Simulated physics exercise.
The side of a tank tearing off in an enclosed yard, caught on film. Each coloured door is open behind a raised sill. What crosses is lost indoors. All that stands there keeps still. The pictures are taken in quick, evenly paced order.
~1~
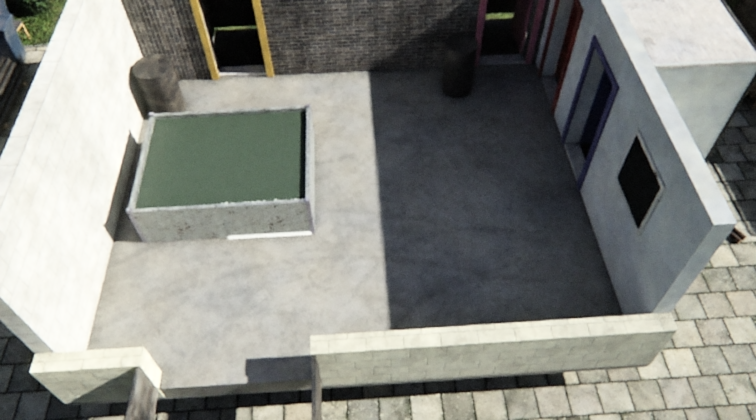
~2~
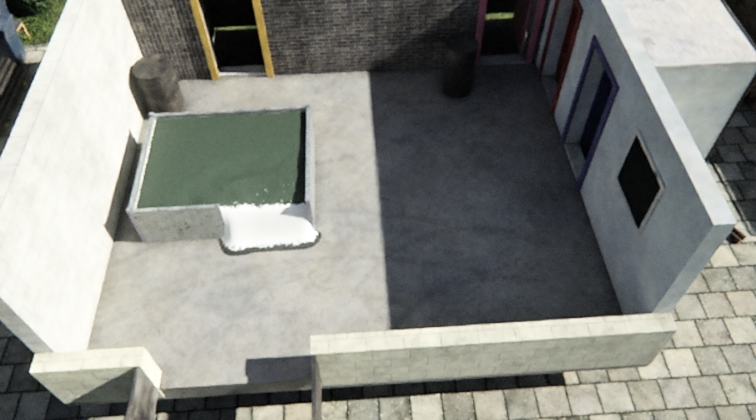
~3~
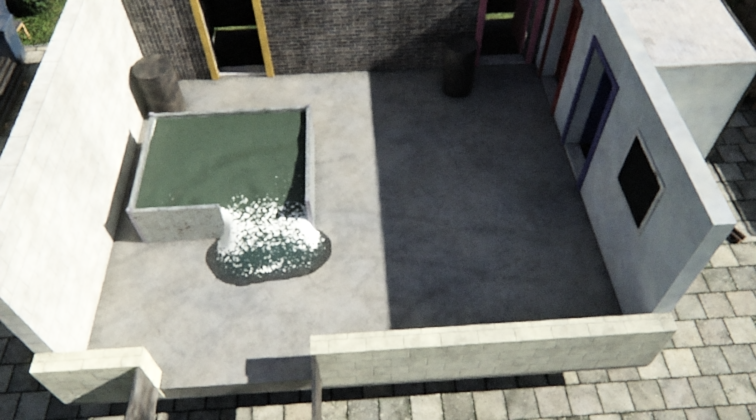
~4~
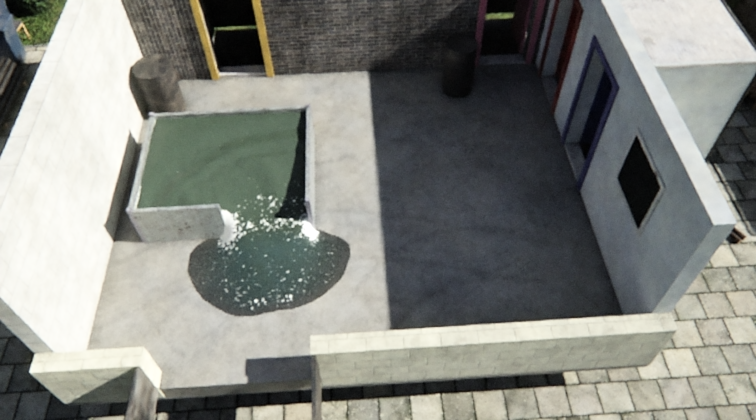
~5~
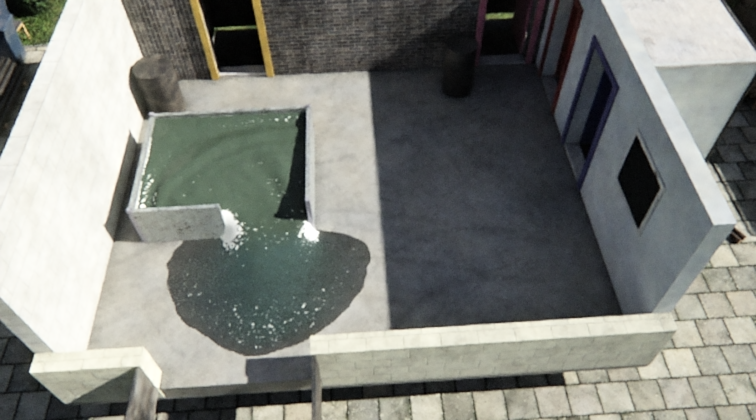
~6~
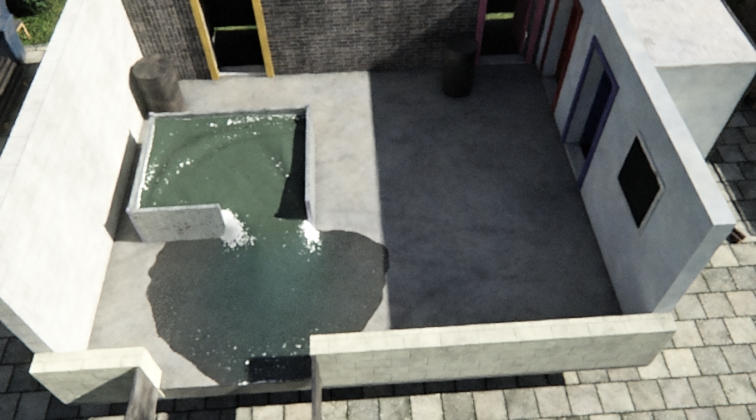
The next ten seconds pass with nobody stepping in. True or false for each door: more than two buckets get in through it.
The blue door: False; the pink door: True; the red door: False; the yellow door: False.
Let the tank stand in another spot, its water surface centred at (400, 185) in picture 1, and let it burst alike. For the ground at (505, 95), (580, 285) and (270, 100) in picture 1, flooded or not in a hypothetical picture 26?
As listed: Reached, reached, untouched.
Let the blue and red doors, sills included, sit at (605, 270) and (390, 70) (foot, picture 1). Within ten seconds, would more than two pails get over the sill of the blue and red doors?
Note - blue door overshoots, red door undershoots.
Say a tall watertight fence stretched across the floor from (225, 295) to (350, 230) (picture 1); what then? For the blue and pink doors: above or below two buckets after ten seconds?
Lab note: Blue door doesn't reach it; pink door doesn't reach it.
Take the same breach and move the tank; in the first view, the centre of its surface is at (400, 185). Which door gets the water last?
That's the yellow-painted one.
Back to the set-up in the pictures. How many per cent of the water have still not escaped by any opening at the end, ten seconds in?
It comes to roughly 48 per cent.
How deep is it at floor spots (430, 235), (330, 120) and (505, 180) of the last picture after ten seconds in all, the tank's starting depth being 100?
Roughly 2 per cent, 2 per cent and 4 per cent.
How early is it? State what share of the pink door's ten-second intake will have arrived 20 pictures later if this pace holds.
My figure is 0 in a hundred.
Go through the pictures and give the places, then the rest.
Still water in the water tank at (226, 159), in the first frame.
Water pours out at (268, 221) and has run to (225, 246), in the second frame.
The front is at (226, 277), out from the gap at (268, 224), in the third frame.
Water pours out at (268, 225) and has run to (235, 309), in the fourth frame.
The front is at a hidden place, out from the gap at (268, 225), in the fifth frame.
The front is at a hidden place, out from the gap at (268, 224), in the sixth frame.
A moment on, water covers 20 % of the floor; the blue door not reached, the pink door not reached, the red door not reached, the yellow door not reached.
Next, water covers 25 % of the floor; the blue door not reached, the pink door not reached, the red door not reached, the yellow door not reached.
Then, water covers 40 % of the floor; the blue door not reached, the pink door not reached, the red door not reached, the yellow door not reached.
Later, water covers 60 % of the floor; the blue door wet at the sill, nothing in, the pink door under two buckets in, the red door wet at the sill, nothing in, the yellow door not reached.
In the end, water covers 80 % of the floor; the blue door under two buckets in, the pink door over two buckets in, the red door under two buckets in, the yellow door not reached.
